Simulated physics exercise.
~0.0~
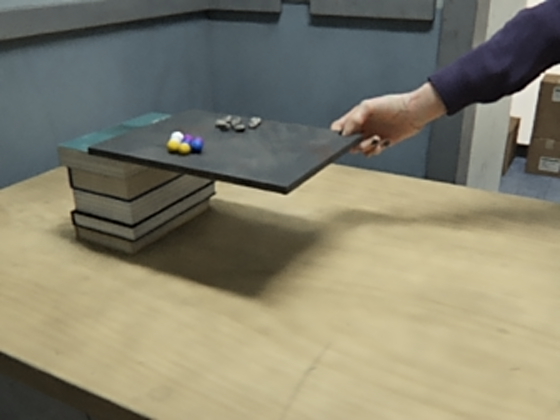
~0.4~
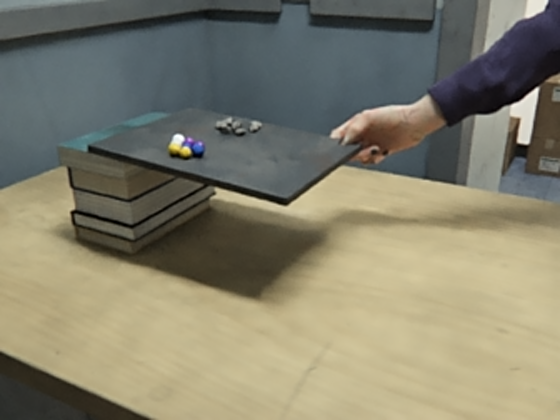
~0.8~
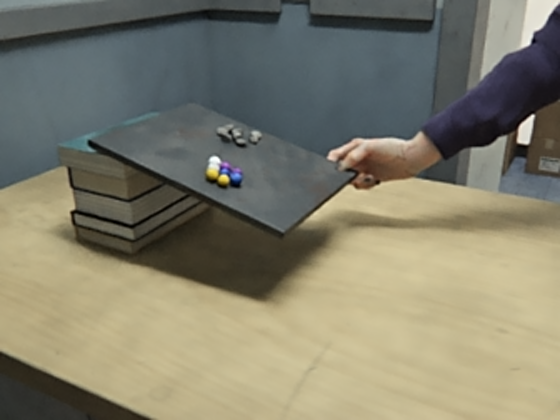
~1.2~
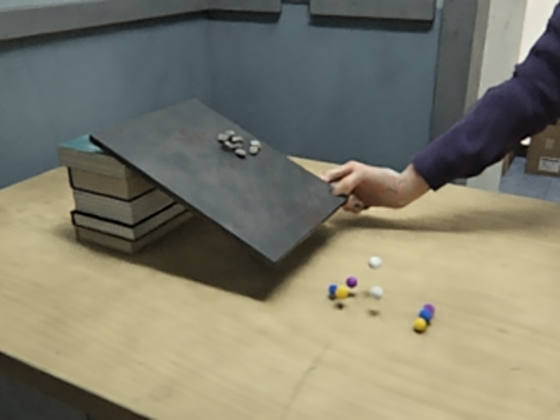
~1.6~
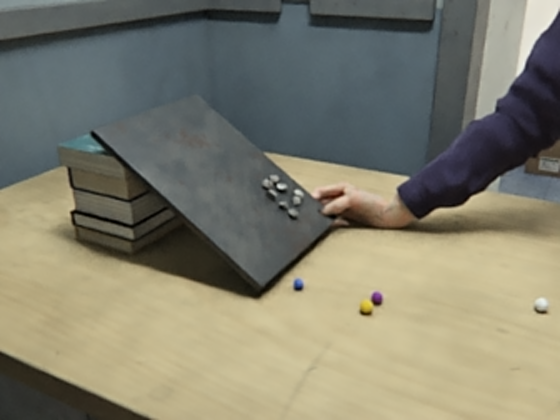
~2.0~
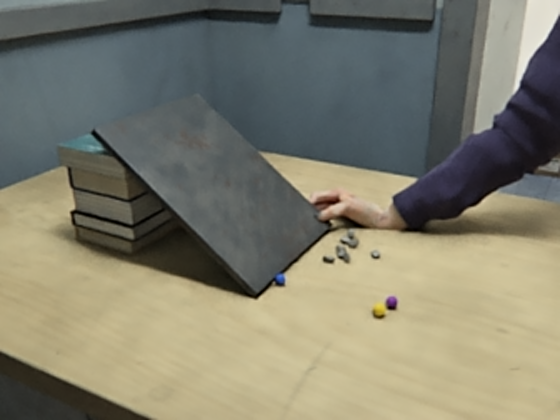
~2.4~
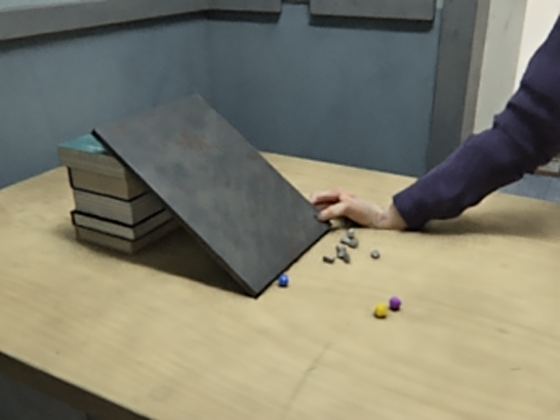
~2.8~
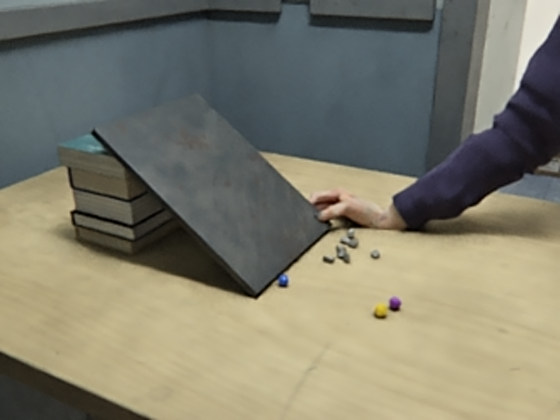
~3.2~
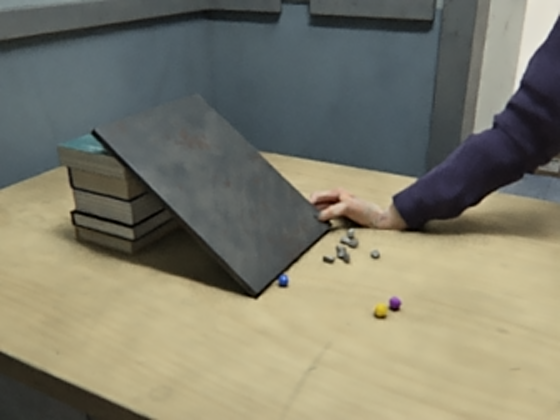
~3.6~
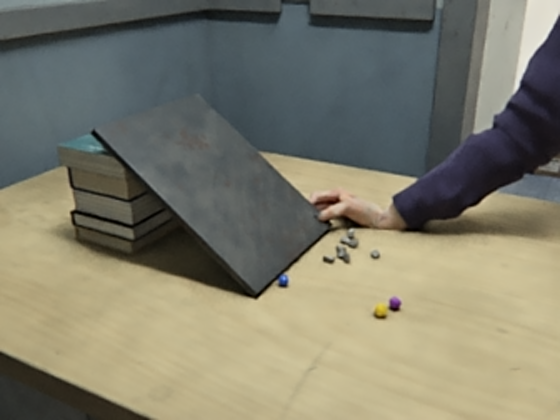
A dark flat board, one end resting on a stack of books and the other held by a hand in a purple sleeve, carries a cluster of colourful balls in front and a group of small grey stones behind. The hand lowers its end, and the balls begin to slide while the stones stay put. As the slope steepens, the balls roll off and scatter across the wooden table. The stones then slide down and stop near the foot of the board. Blue, yellow and purple balls remain in view, the latter two farther out than the stones.
